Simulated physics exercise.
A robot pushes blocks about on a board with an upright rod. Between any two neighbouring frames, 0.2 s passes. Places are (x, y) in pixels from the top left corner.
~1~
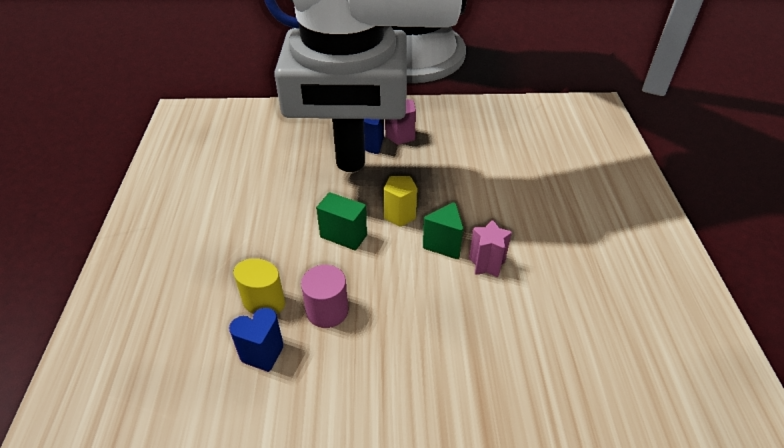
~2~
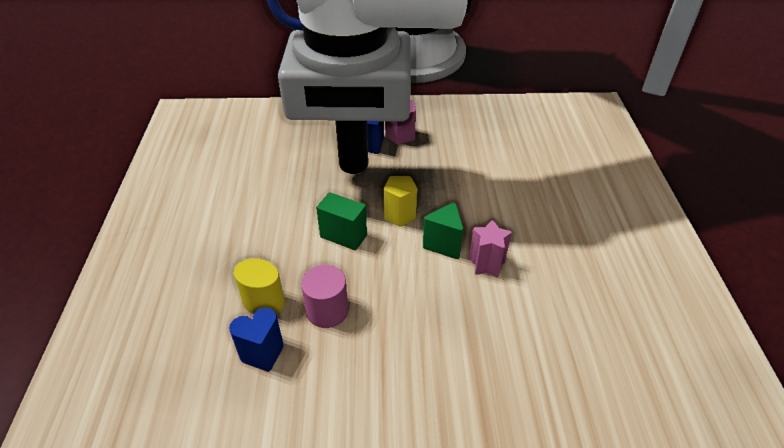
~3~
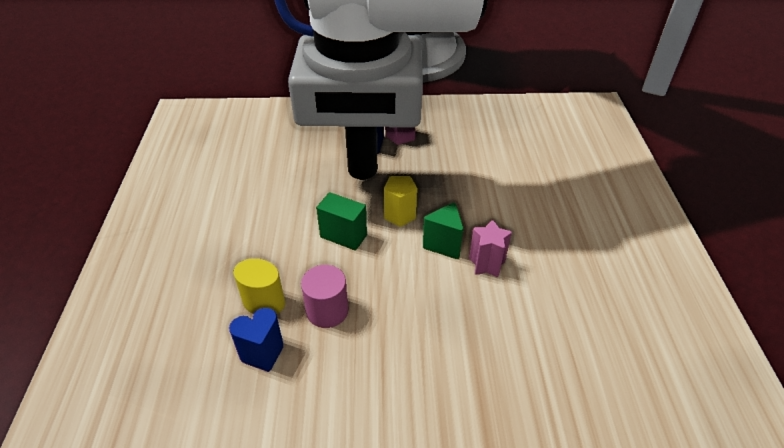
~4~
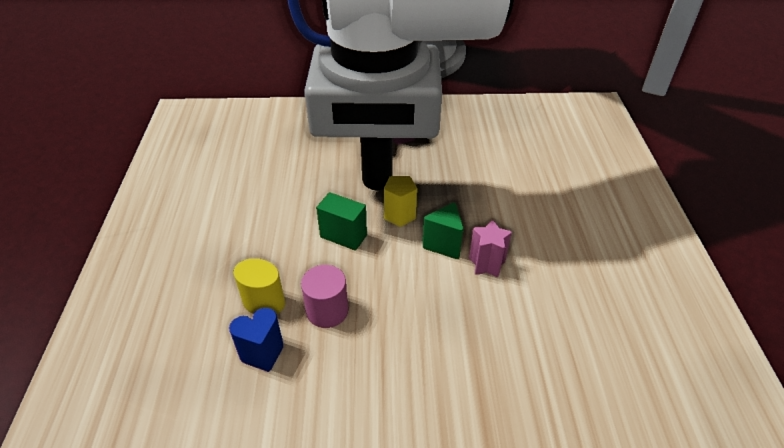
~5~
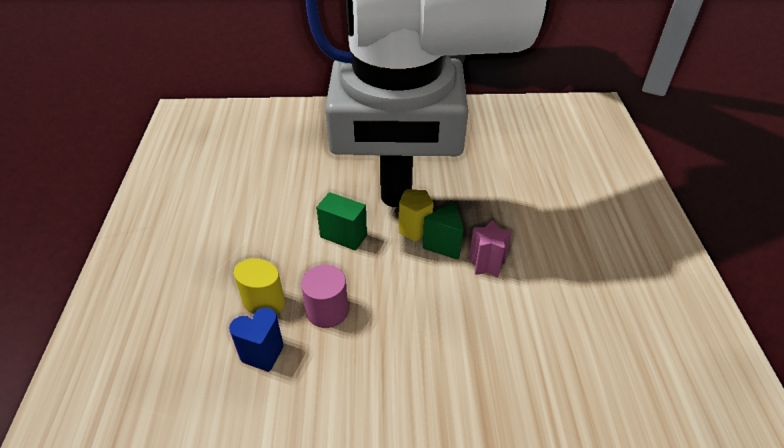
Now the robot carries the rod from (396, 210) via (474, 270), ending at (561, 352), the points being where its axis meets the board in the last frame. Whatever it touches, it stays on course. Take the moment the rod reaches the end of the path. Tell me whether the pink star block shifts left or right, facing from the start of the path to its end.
My answer: Left.
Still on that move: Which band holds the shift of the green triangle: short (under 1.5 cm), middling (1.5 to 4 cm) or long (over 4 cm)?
It's set to move over 4 cm.
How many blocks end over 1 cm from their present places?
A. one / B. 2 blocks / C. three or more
It's C.
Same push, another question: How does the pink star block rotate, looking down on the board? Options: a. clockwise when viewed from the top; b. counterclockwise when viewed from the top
I choose b.
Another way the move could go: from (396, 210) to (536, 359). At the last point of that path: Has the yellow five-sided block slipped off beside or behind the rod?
Yes, I think so.
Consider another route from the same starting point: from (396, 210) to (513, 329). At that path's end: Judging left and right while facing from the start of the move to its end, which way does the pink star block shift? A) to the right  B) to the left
Answer: B.
On the path given first. One third of the way, rod at (448, 238); yellow five-sided block at (464, 244), turned 30° clockwise; green triangle at (492, 259), turned 35° anticlockwise; pink star block at (517, 243), turned 40° anticlockwise.
Two thirds of the way, rod at (506, 282); yellow five-sided block at (488, 284), turned 110° clockwise; green triangle at (527, 298), turned 40° anticlockwise; pink star block at (533, 249), turned 100° anticlockwise.
At the end, rod at (566, 341); green rectangle in place; yellow five-sided block at (489, 286), turned 120° clockwise; green triangle at (552, 346), turned 65° clockwise; pink star block at (534, 250), turned 110° anticlockwise.
